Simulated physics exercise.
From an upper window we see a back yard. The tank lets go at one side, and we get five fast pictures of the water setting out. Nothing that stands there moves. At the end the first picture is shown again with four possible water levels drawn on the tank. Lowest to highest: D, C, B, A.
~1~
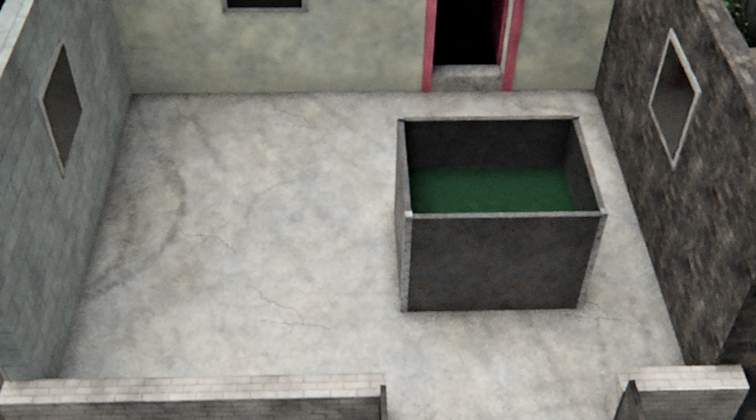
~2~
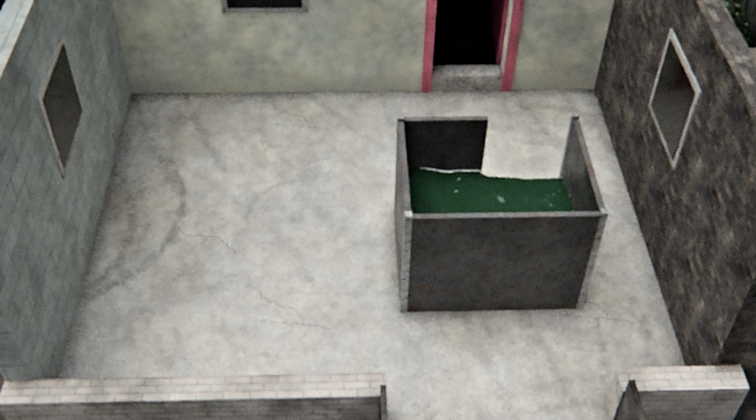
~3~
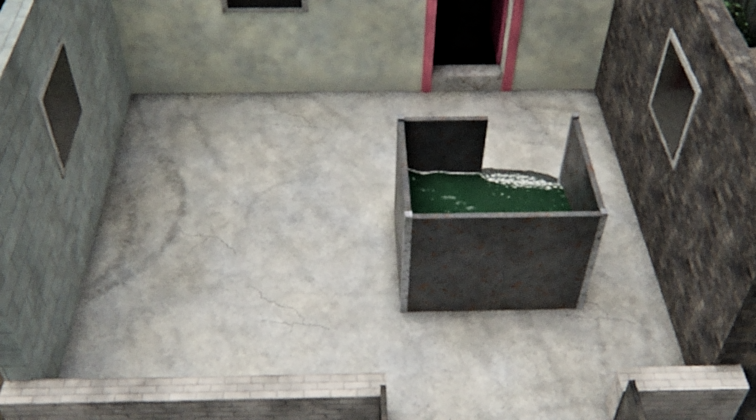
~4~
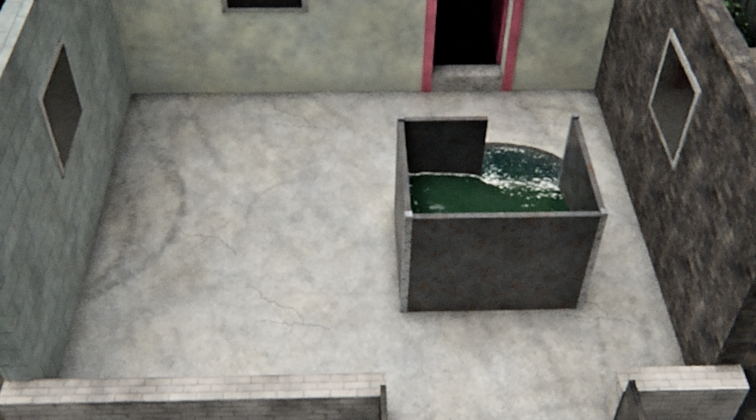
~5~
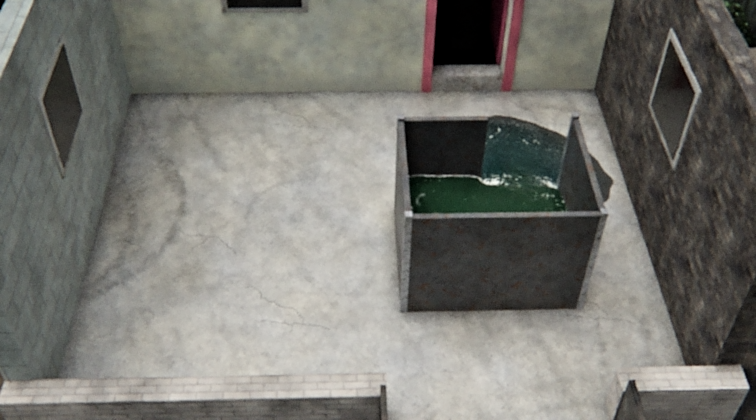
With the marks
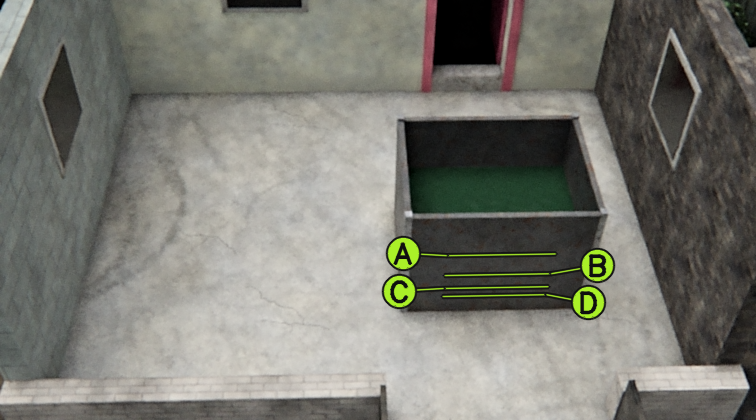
In a walled back yard seen from above, a dark, open-topped tank of still green water stands near a pink-framed doorway. Part of its back wall disappears, and water pours through the gap in a white, foamy rush, then spreads over the pale ground behind the tank and past its right side.
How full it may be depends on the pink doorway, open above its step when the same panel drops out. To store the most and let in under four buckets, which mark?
B is the one.
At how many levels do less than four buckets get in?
Three of them.
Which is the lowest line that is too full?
The answer is A.
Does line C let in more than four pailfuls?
No.
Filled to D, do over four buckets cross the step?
No.
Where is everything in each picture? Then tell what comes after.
Water in the tank at rest, its middle at (490, 211); foot of the pink doorway at (466, 90); open gate at (503, 367), in the first frame.
Water covers 1 % of the ground, its front hidden from here, in the second frame.
Water covers 3 % of the ground, its front hidden from here, in the third frame.
Water covers 6 % of the ground, its front hidden from here, in the fourth frame.
Water covers 10 % of the ground, its front hidden from here, in the fifth frame.
On the marked copy, A at (501, 254); B at (498, 274); C at (496, 287); D at (494, 295); from the bottom up D, C, B, A.
Choosing A, about 11 bucketfuls get in.
Choosing B, a bucket or two gets in.
Choosing C, nothing gets over.
Choosing D, nothing gets over.
